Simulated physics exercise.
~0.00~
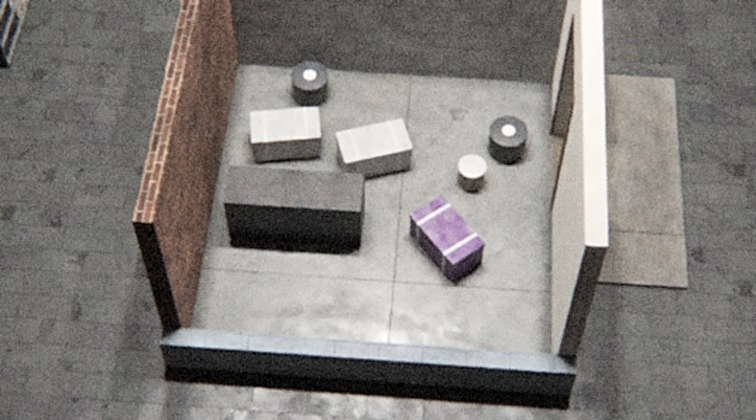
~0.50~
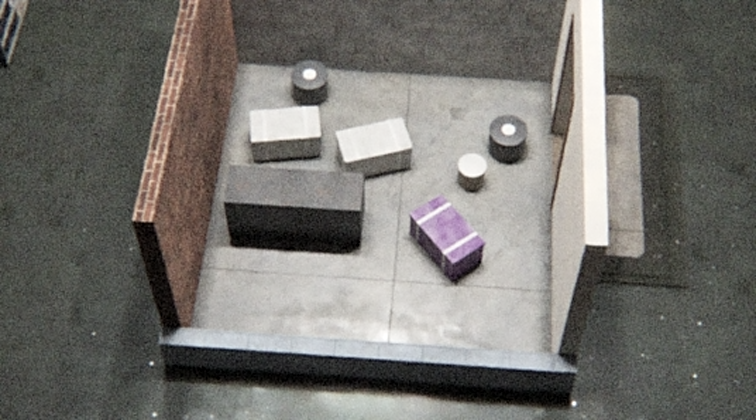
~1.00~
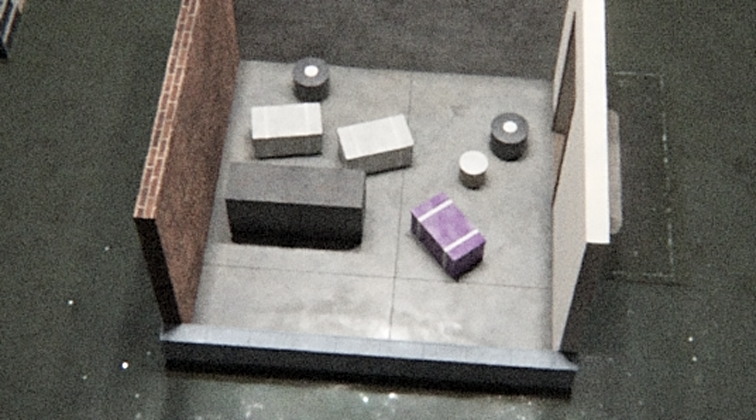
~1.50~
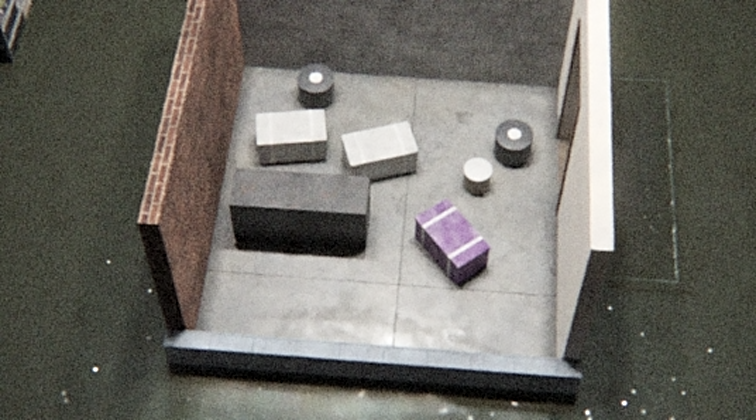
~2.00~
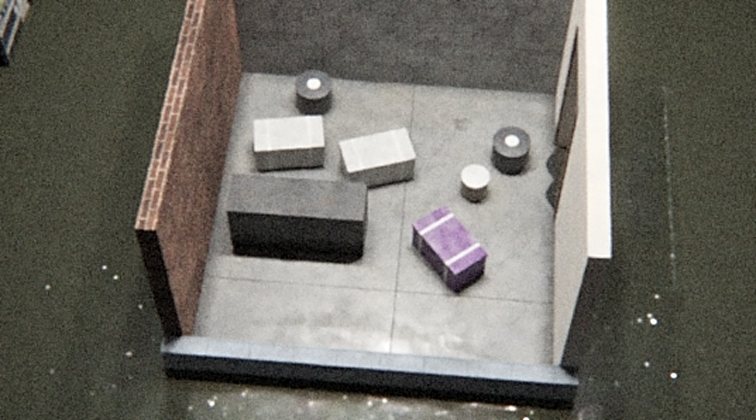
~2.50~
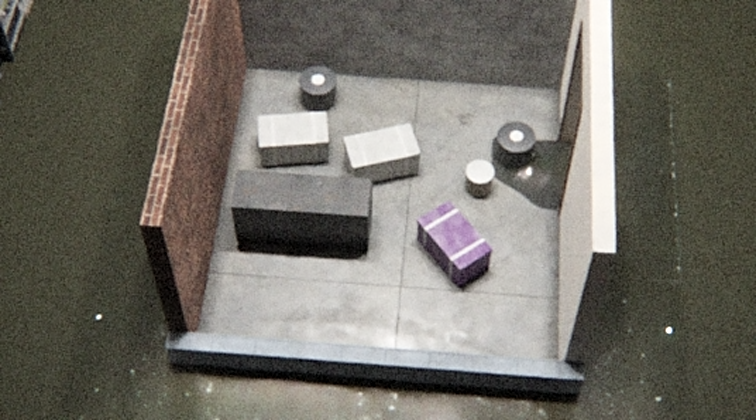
In this clip, dark water covers the paving and pale slab around a small open-topped shop, then begins spreading inside through the right-hand doorway near a round tub, while the purple trunk and other containers stay in place.
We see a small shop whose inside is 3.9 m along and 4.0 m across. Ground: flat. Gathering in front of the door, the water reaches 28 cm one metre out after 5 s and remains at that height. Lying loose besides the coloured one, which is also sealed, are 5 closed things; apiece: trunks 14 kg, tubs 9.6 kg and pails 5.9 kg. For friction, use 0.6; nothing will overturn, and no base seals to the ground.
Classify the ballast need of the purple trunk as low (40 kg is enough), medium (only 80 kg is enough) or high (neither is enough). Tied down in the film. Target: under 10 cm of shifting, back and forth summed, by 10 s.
Low.
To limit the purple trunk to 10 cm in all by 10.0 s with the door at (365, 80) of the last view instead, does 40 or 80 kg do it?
Result: The lesser mass is plenty.
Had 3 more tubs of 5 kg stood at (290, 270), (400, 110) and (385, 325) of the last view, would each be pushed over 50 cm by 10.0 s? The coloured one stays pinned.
Below the mark, above the mark, below the mark.
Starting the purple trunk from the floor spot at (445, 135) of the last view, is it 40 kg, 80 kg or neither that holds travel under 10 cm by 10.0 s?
Looking at the loads, only the heavier keeps it.
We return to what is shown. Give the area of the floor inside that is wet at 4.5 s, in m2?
Roughly 5.5 m2.
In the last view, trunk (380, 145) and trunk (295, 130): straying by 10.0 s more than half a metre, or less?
In turn: Beyond, below.
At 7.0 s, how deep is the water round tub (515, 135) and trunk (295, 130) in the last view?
Close to 10 and 11 centimetres.
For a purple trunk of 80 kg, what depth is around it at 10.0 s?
Depth: Approx. 6 cm.
After 3.5 s the purple trunk would be 0 cm from its start with 40 kg and 0 cm from its start with 80 kg; 1 cm of water round it then.
After 4.5 s the purple trunk would be 0 cm from its start with 40 kg and 0 cm from its start with 80 kg; 4 cm of water round it then.
After 7.0 s the purple trunk would be 0 cm from its start with 40 kg and 0 cm from its start with 80 kg; 5 cm of water round it then.
After 10.0 s the purple trunk would be 0 cm from its start with 40 kg and 0 cm from its start with 80 kg; 6 cm of water round it then.
